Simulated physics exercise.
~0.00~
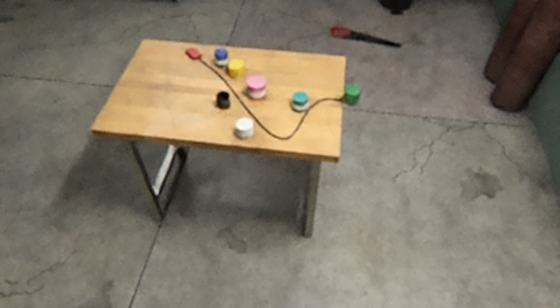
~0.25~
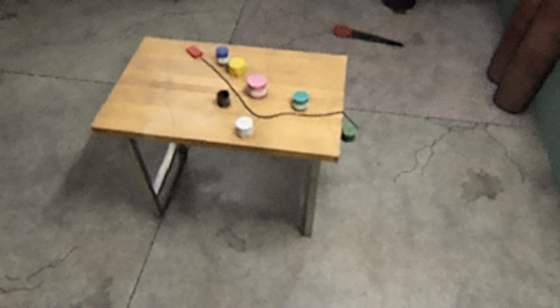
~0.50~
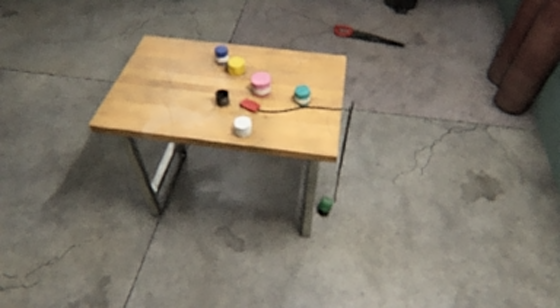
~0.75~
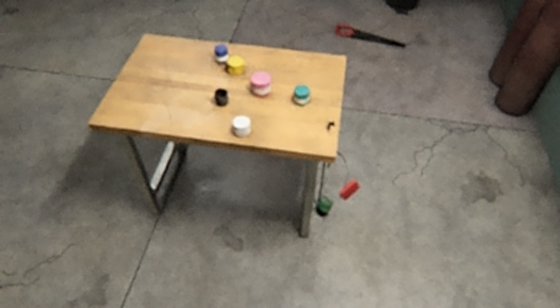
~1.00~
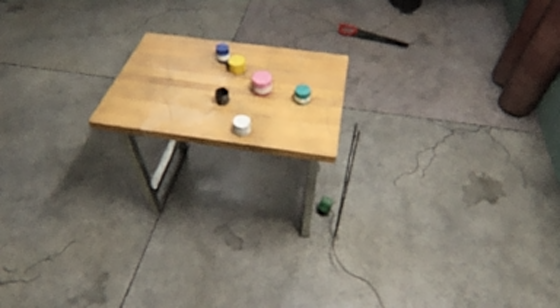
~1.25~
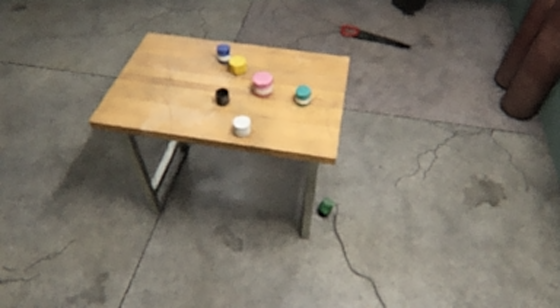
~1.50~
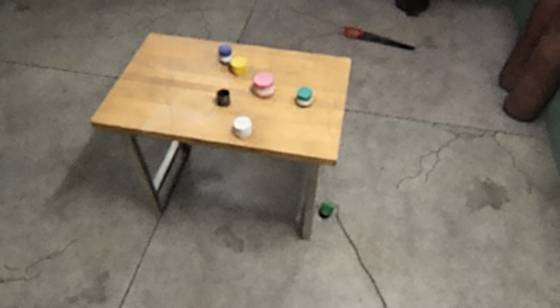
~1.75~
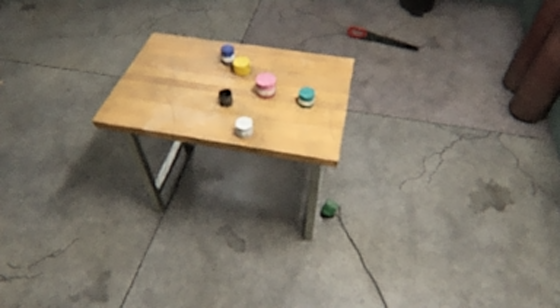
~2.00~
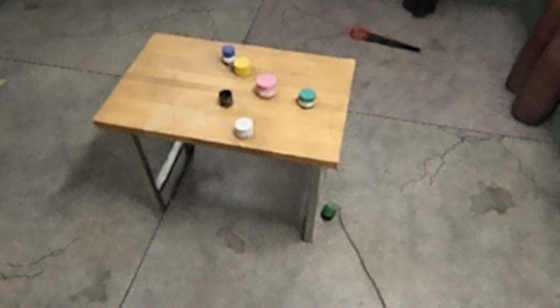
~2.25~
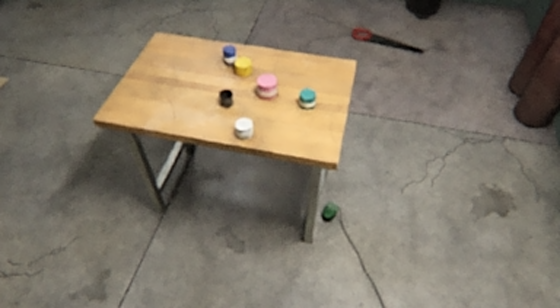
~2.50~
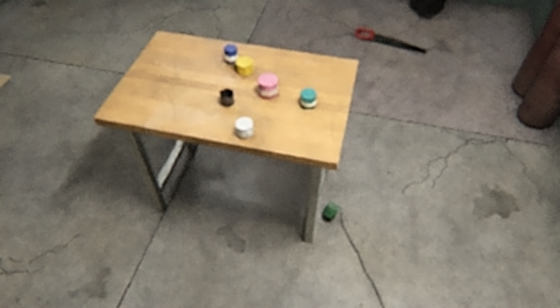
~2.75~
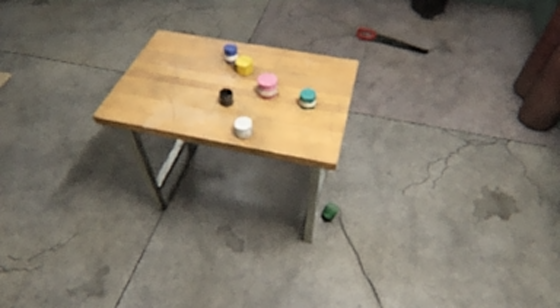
At first, a wooden workbench on a concrete floor holds several small colorful tubs, with a dark cable winding among them from a flat red object at the back left to a green one at the right edge. The green object drops over the right side and hangs by the cable, pulling it across the top. The red piece slides right past the tubs, then goes over the edge too. The cable whips down after them and settles on the floor. At the end, the green object rests beside the table leg with the cable trailing away, the red piece is out of sight, and the tubs still stand on top.
